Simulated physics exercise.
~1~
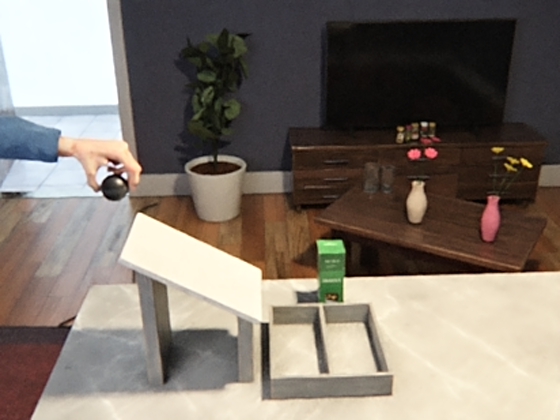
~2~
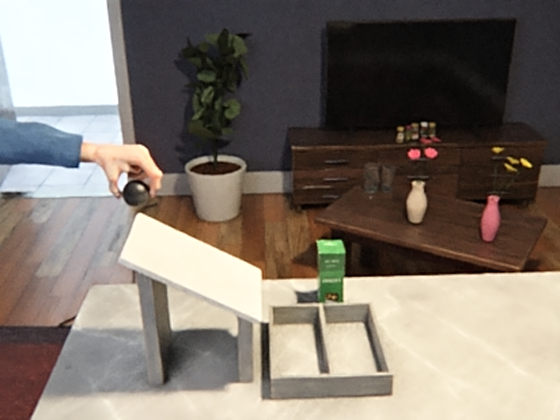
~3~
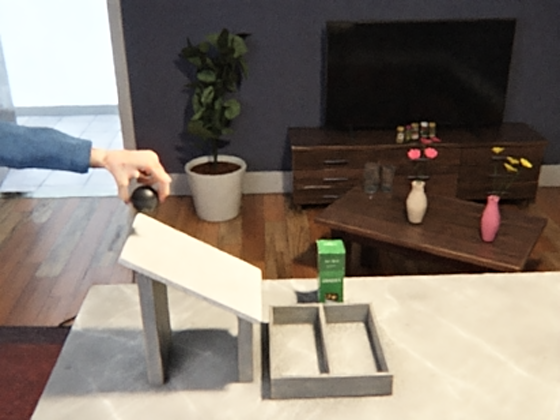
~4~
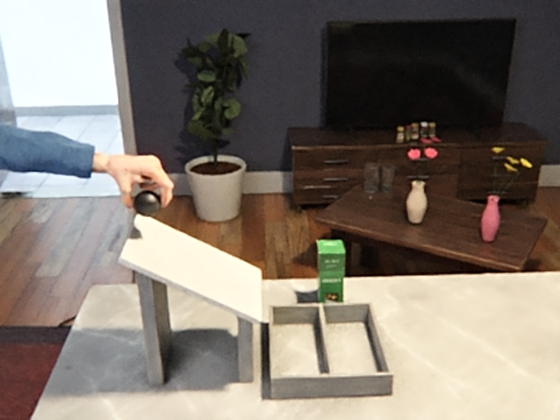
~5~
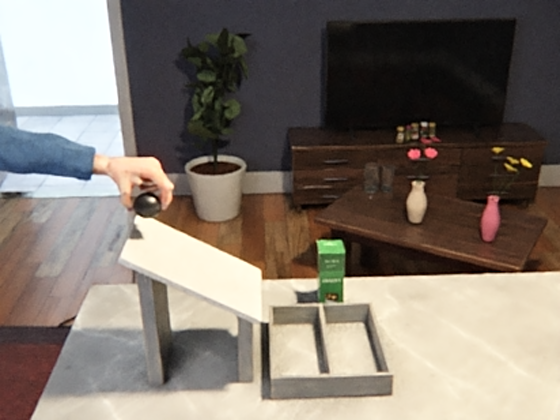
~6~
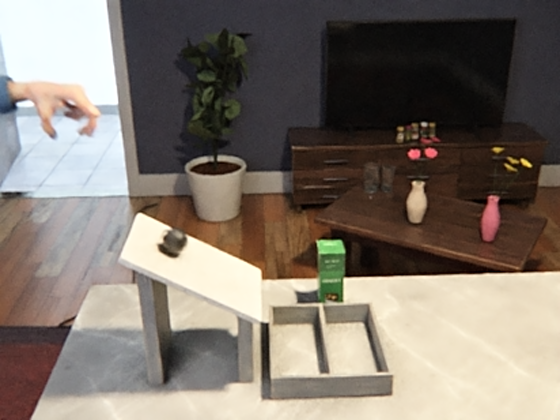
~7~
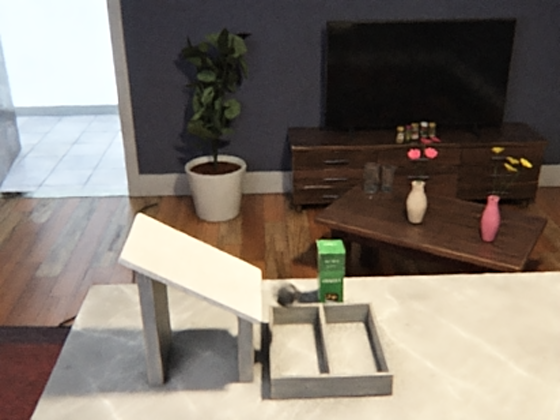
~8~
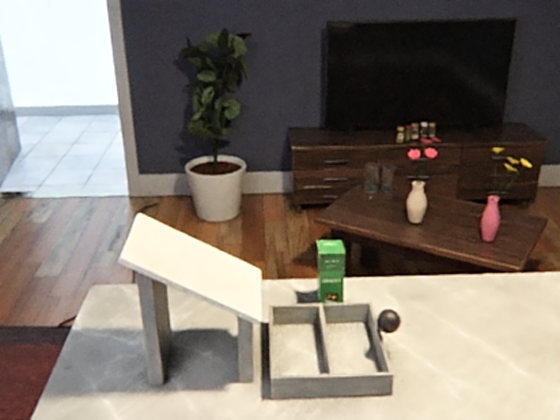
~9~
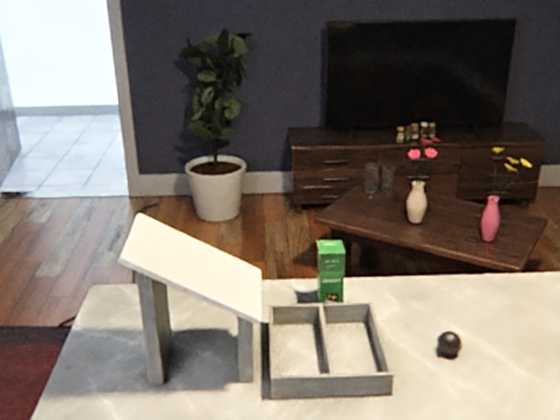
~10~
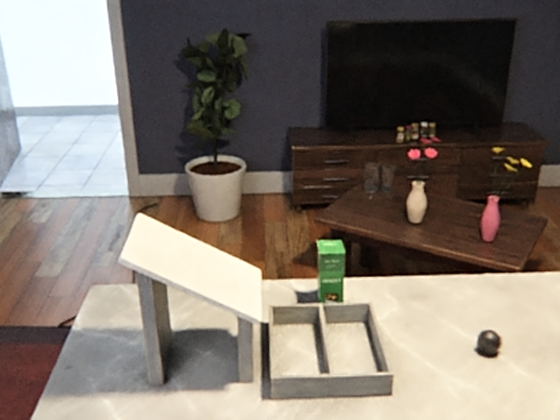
A black ball was released by a hand near the top of a slanted white board and rolled down, passing over the two-bay tray and coming to rest on the tabletop to the right, while the green carton stayed put.
